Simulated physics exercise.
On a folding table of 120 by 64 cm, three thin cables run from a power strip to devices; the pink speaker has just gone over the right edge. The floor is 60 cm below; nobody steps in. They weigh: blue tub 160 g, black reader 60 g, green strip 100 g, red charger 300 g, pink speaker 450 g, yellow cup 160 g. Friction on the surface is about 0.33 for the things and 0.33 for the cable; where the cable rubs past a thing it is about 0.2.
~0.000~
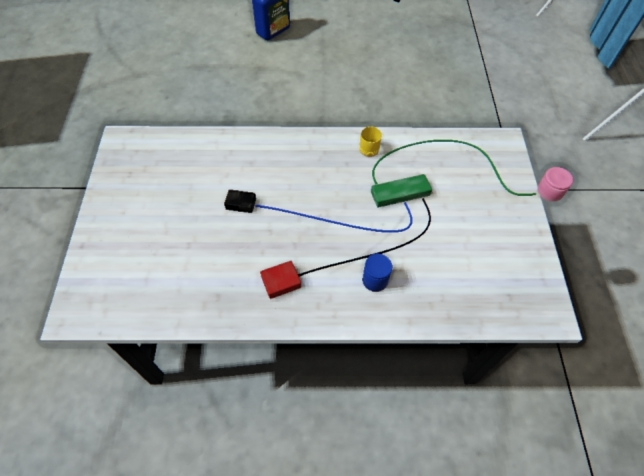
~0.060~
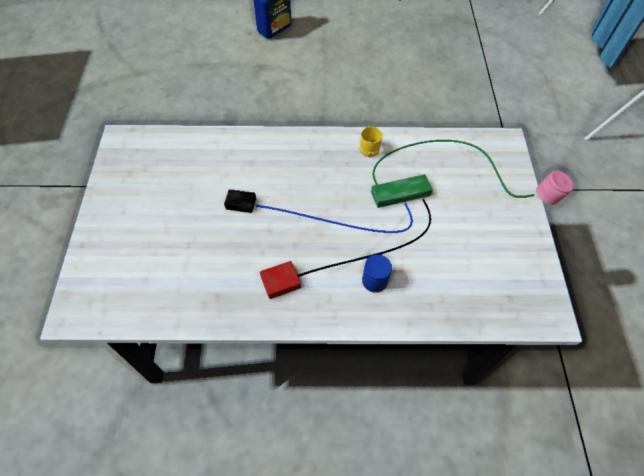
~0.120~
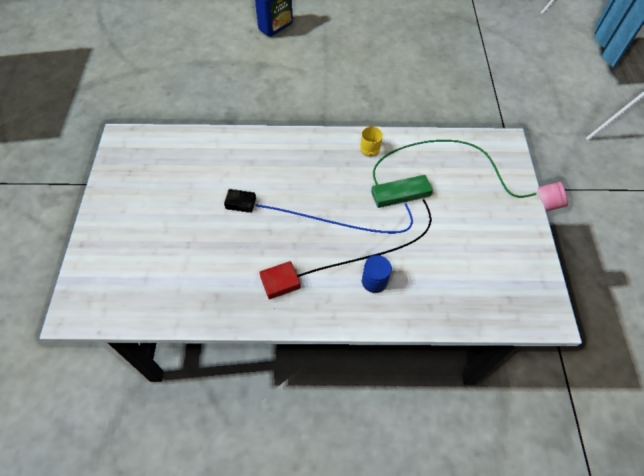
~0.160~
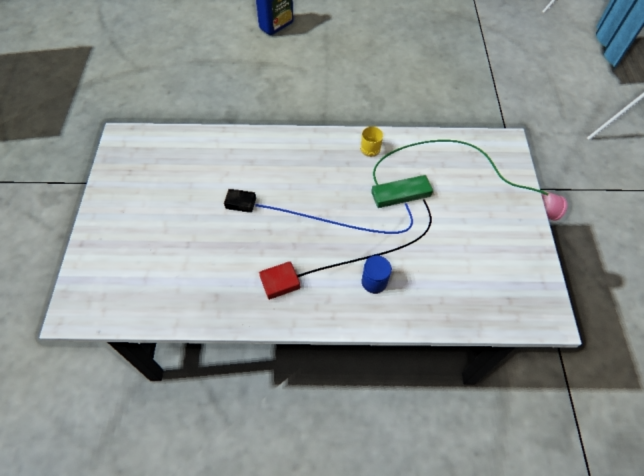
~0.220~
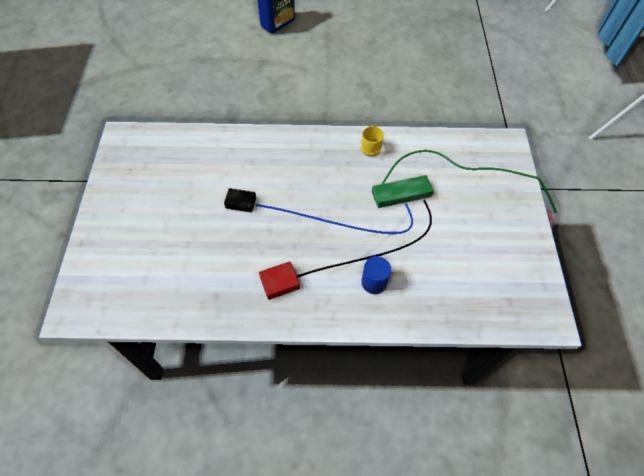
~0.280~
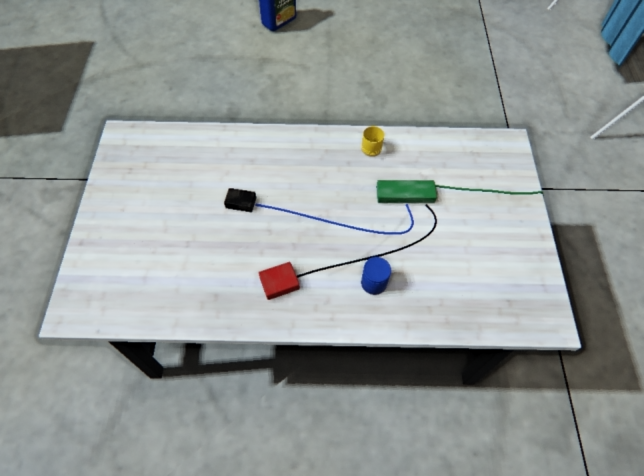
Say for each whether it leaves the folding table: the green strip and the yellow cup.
Result: Green strip remains up there, yellow cup keeps to the top.
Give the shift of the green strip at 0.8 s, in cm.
Some 26 cm.
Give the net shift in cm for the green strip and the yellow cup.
Roughly 28 cm, 0 cm.
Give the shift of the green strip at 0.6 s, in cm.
Some 24 cm.
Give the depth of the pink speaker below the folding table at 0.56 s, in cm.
Some 55 cm.
At 0.6 s, the strip's end of the green cable at (506, 210); green strip 23 cm off its start, black reader 39 cm off its start, red charger 2 cm off its start.
At 0.8 s, the strip's end of the green cable at (523, 225); green strip 27 cm off its start, black reader 76 cm off its start, red charger 2 cm off its start.
At 1.1 s, the strip's end of the green cable at (524, 225); green strip 27 cm off its start at (506, 226), black reader over the edge, red charger 2 cm off its start at (287, 274).
At 1.4 s, the strip's end of the green cable at (524, 248); green strip 27 cm off its start, black reader over the edge, red charger 5 cm off its start.
At 2.6 s, the strip's end of the green cable at (530, 246); green strip 28 cm off its start at (511, 228), yellow cup 0 cm off its start at (374, 134), black reader over the edge, red charger 5 cm off its start at (300, 272).
